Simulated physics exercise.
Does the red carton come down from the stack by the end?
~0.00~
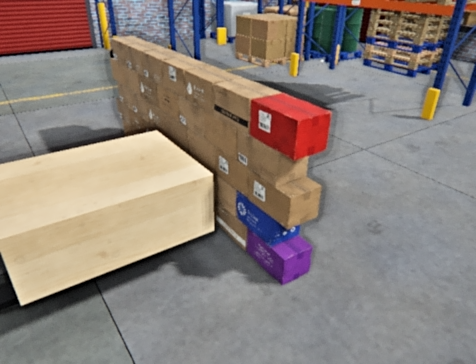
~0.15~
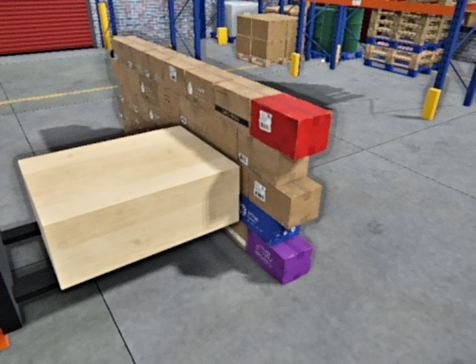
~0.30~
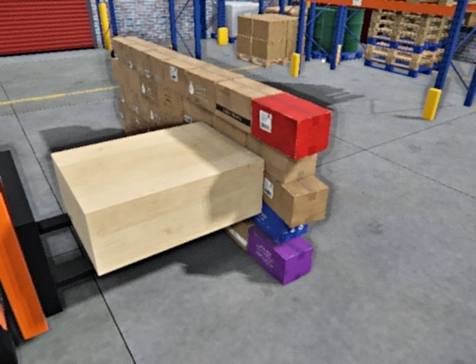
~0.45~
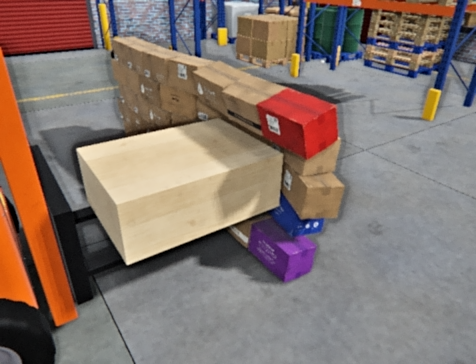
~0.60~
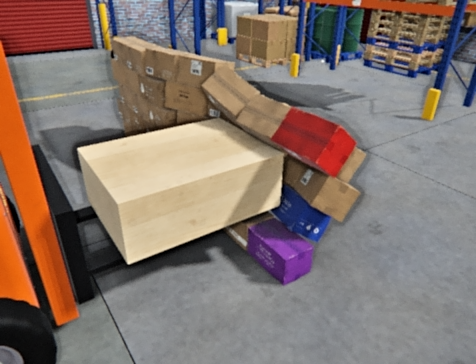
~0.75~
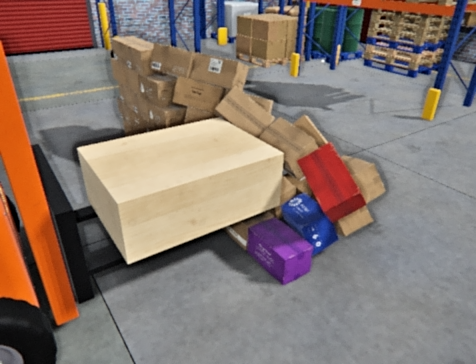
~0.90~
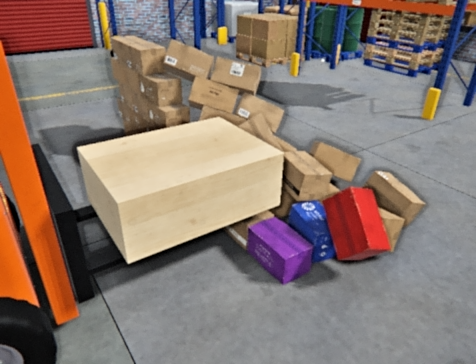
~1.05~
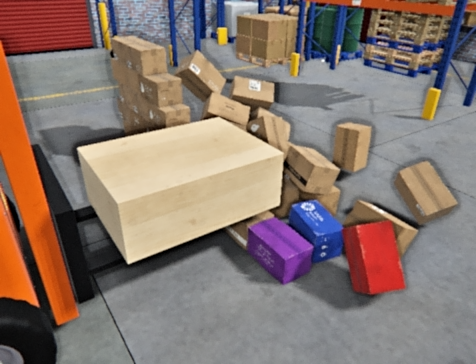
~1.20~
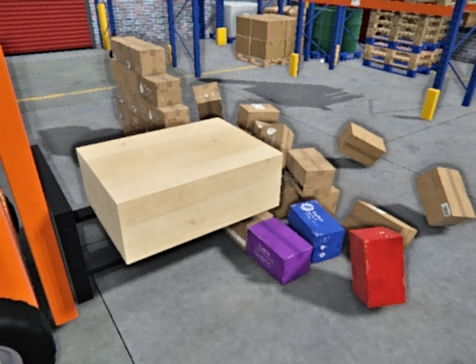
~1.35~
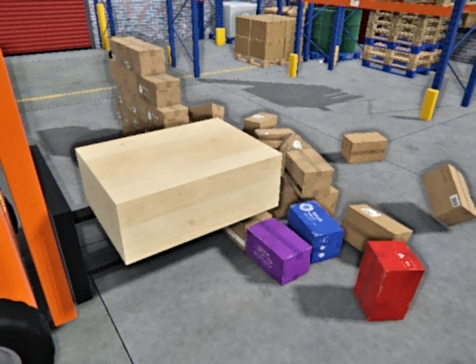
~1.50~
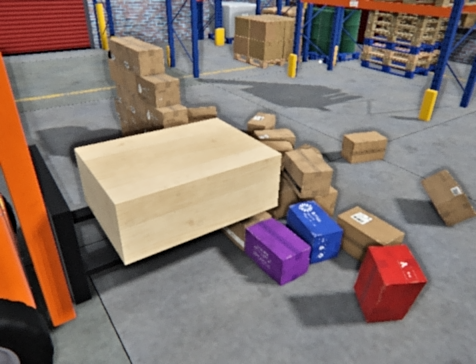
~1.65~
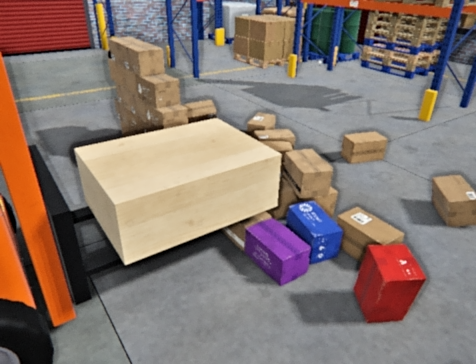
Yes, the red carton tumbles off the top as the near end of the wall gives way, and it ends up on the floor to the right of the blue one.
